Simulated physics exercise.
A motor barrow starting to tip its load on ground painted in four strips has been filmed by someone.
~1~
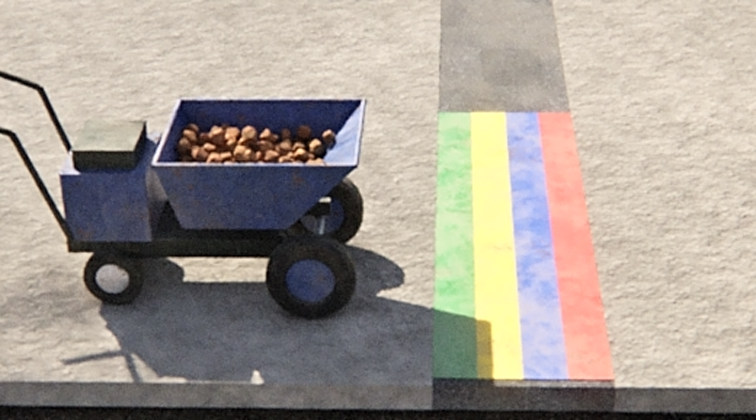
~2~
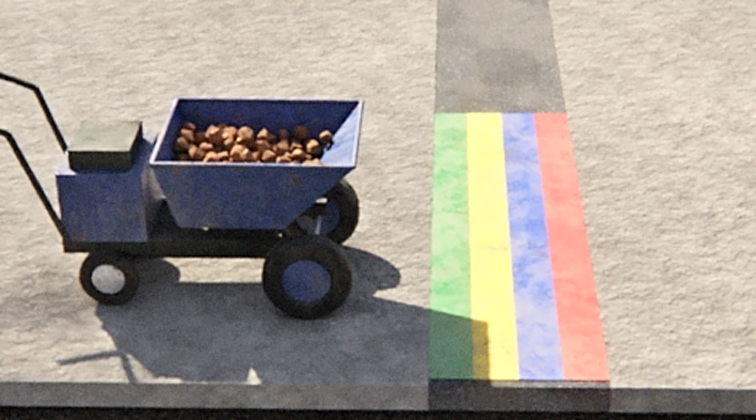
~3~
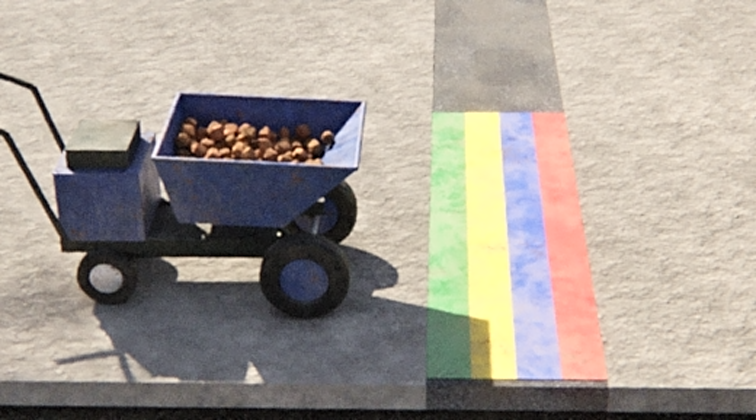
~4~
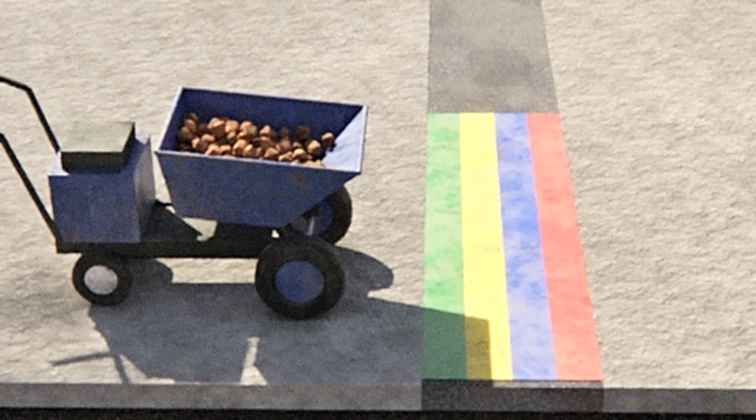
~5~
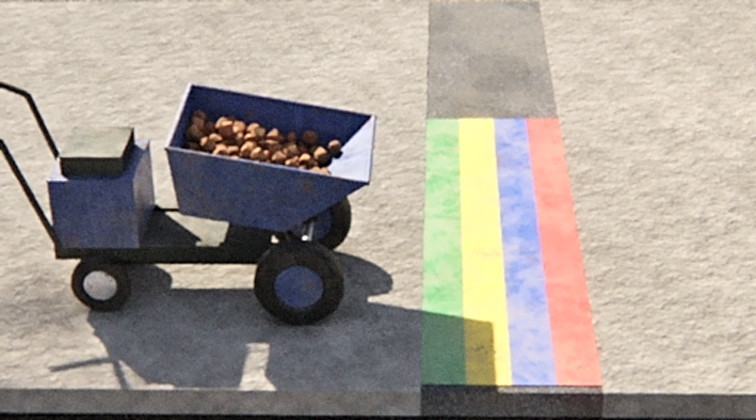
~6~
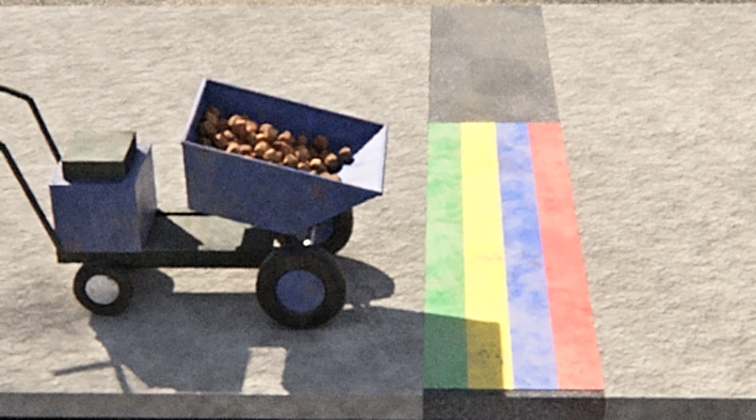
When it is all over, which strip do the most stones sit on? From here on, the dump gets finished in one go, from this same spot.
On the yellow strip.
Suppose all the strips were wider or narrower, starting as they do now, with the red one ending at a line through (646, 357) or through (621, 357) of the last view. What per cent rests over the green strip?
The first one comes out at 20 percent, while the second comes out at 20 percent.
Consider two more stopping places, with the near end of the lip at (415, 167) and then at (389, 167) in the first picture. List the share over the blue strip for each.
Position 1 near 30 %, position 2 near 30 %.
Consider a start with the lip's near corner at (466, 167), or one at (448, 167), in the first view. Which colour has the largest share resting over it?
First spot: The strip in red; second spot: That red strip.
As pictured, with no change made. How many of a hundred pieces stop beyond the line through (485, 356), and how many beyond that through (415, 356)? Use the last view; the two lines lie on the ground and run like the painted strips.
Respectively 50 and 80 %.
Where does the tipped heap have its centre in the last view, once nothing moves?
(497, 284).
Soon, skip tipped steeply; all in the skip.
A while on, skip tipped right over; about two thirds in the skip; a small part over the green strip; a small part over the yellow strip; a stray few over the blue strip.
Towards the end, skip tipped right over; about a quarter in the skip; a small part over the green strip; about a quarter over the yellow strip; about a quarter over the blue strip; a small part over the red strip; a small part off the paint.
Finally, skip tipped right over; about a quarter in the skip; a small part over the green strip; about a quarter over the yellow strip; about a quarter over the blue strip; a small part over the red strip; a small part off the paint.
